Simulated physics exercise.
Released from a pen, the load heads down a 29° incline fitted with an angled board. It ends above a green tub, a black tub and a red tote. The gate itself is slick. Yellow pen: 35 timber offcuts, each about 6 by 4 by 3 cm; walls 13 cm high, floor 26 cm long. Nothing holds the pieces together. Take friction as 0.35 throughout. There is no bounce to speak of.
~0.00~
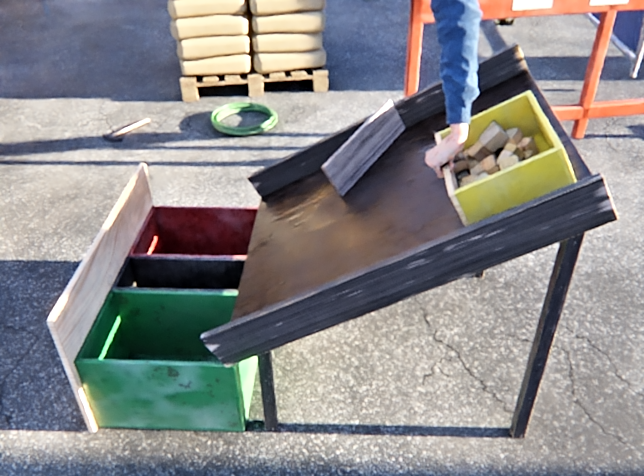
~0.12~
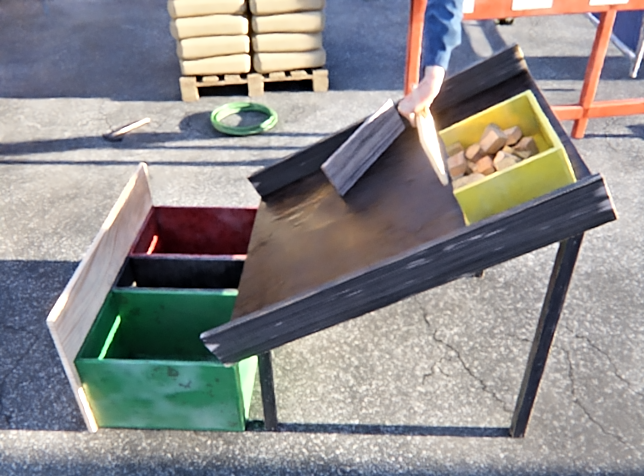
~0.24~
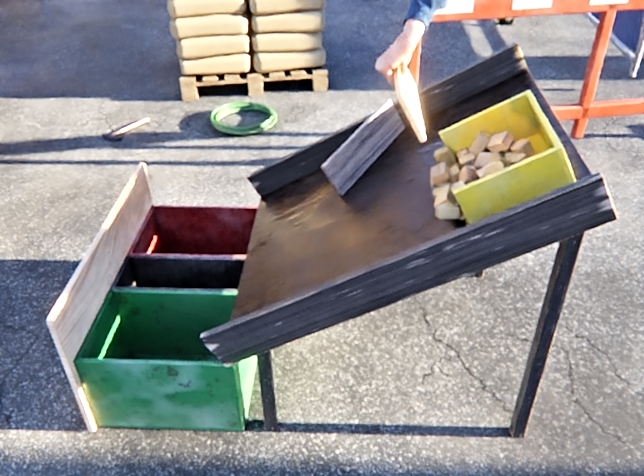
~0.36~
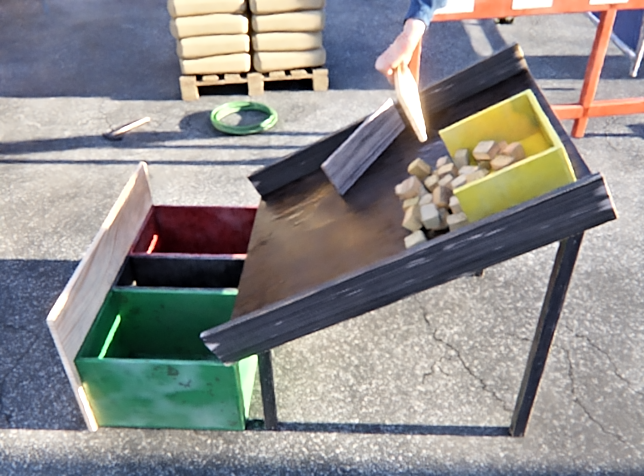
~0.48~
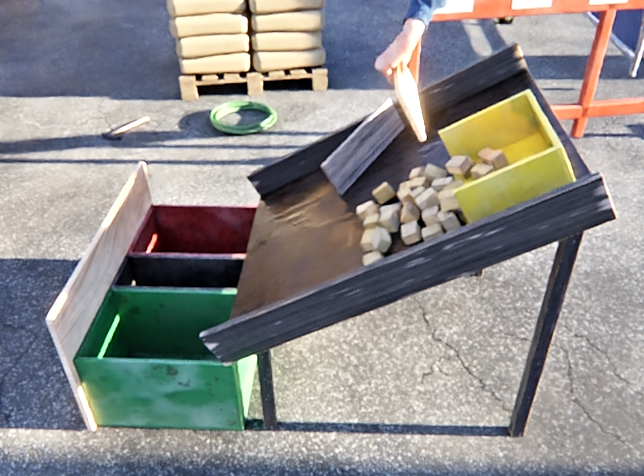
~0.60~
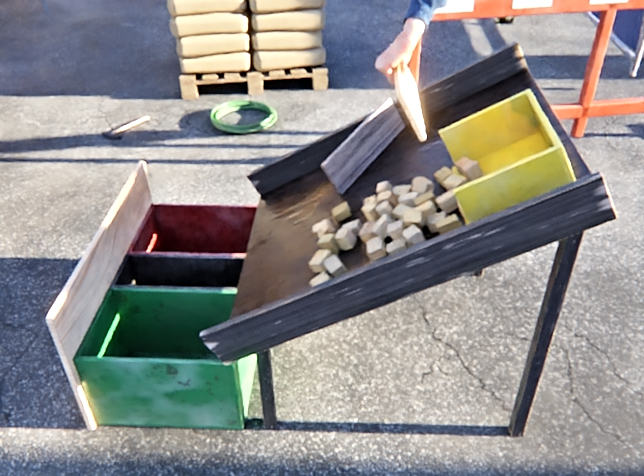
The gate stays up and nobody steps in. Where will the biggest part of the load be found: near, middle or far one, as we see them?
It is the green tub, the nearest one.
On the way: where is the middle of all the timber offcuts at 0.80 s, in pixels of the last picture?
Near (321, 247).
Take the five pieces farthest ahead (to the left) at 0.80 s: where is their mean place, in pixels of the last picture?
At about (236, 287).
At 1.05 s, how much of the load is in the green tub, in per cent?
Some 25 per cent by then.
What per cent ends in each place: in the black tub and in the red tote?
About 30 and 0 per cent.
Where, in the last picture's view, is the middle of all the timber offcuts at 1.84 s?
Near (144, 360).
After 0.80 s, 32 on the slope and 3 in the air.
After 1.05 s, 8 in the green tub, 6 in the black tub, 14 on the slope and 7 in the air.
After 1.39 s, 23 in the green tub, 11 in the black tub and 1 in the air.
When it is over (at 1.84 s), 24 in the green tub and 11 in the black tub.
